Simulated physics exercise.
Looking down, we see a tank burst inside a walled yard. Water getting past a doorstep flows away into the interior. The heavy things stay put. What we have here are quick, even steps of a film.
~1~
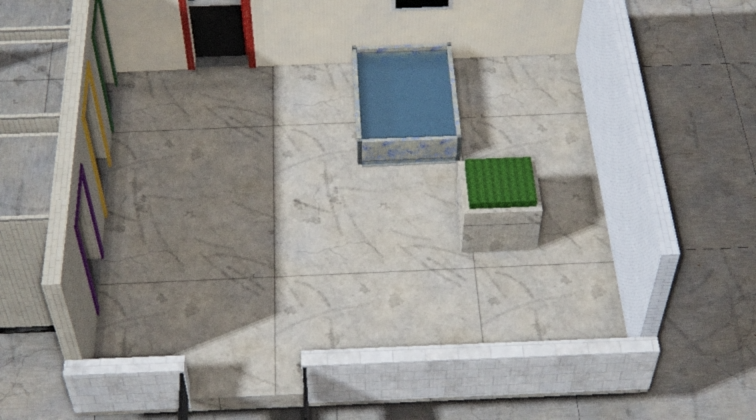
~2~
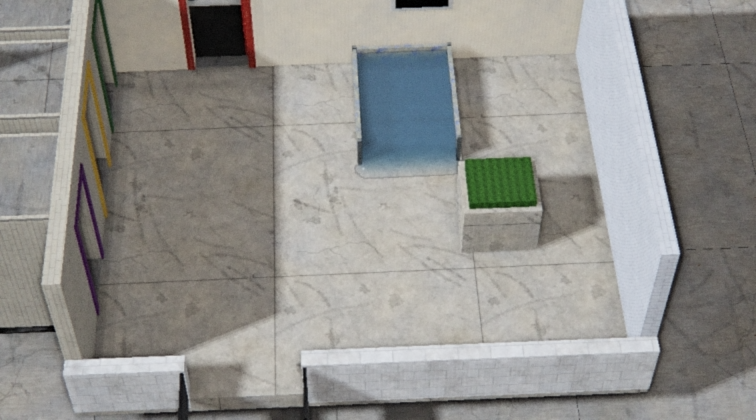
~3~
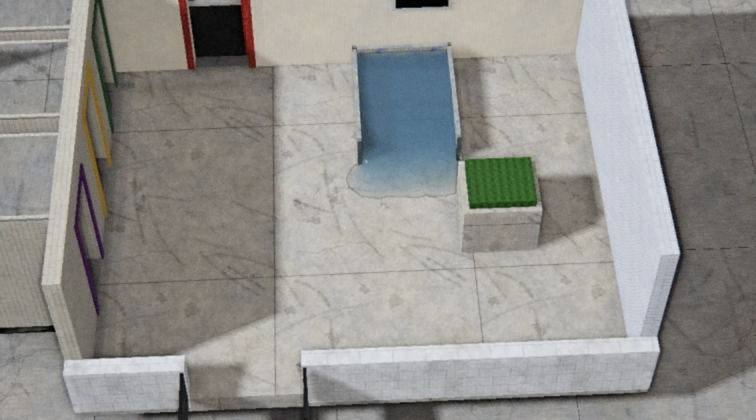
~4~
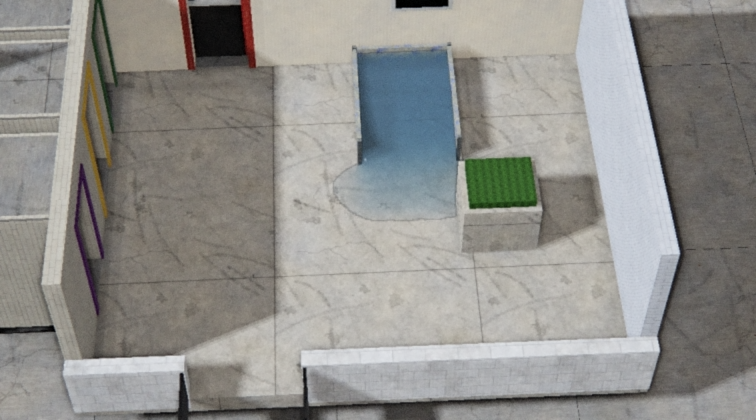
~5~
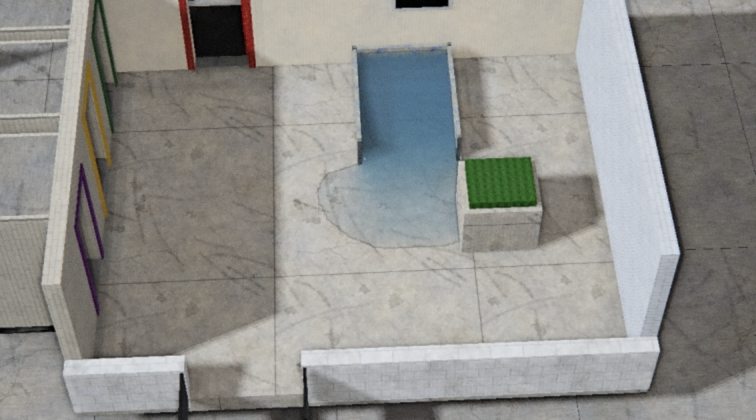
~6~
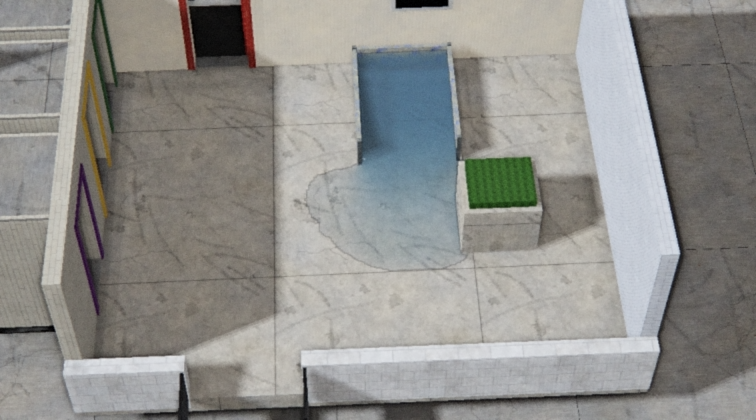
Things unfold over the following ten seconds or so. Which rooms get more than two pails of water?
At the end, purple door: Limit exceeded; yellow door: Limit not exceeded; red door: Limit not exceeded; green door: Limit not exceeded.
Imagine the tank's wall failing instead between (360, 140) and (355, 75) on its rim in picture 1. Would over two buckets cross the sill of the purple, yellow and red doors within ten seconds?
Purple: Above the limit, yellow: Below the limit, red: Above the limit.
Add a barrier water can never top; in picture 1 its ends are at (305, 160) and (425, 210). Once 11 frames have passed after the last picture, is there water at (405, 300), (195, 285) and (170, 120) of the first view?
Taking the points in the order given, they are inundated, high and dry and high and dry.
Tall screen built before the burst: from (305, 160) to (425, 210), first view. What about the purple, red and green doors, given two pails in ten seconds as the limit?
Purple door falls short, red door falls short, green door falls short.
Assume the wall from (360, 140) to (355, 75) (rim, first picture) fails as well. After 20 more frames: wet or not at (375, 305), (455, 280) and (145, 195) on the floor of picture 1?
Untouched, untouched, submerged.
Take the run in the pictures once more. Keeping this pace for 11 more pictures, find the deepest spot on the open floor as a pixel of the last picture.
Roughly at pixel (410, 374).
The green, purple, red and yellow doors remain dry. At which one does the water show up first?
The one in purple.
A moment on, water covers 20 % of the floor; the purple door not reached, the yellow door not reached, the red door not reached, the green door not reached.
Next, water covers 30 % of the floor; the purple door not reached, the yellow door not reached, the red door not reached, the green door not reached.
Then, water covers 45 % of the floor; the purple door not reached, the yellow door not reached, the red door not reached, the green door not reached.
Later, water covers 60 % of the floor; the purple door under two buckets in, the yellow door not reached, the red door not reached, the green door not reached.
In the end, water covers 80 % of the floor; the purple door over two buckets in, the yellow door wet at the sill, nothing in, the red door wet at the sill, nothing in, the green door wet at the sill, nothing in.
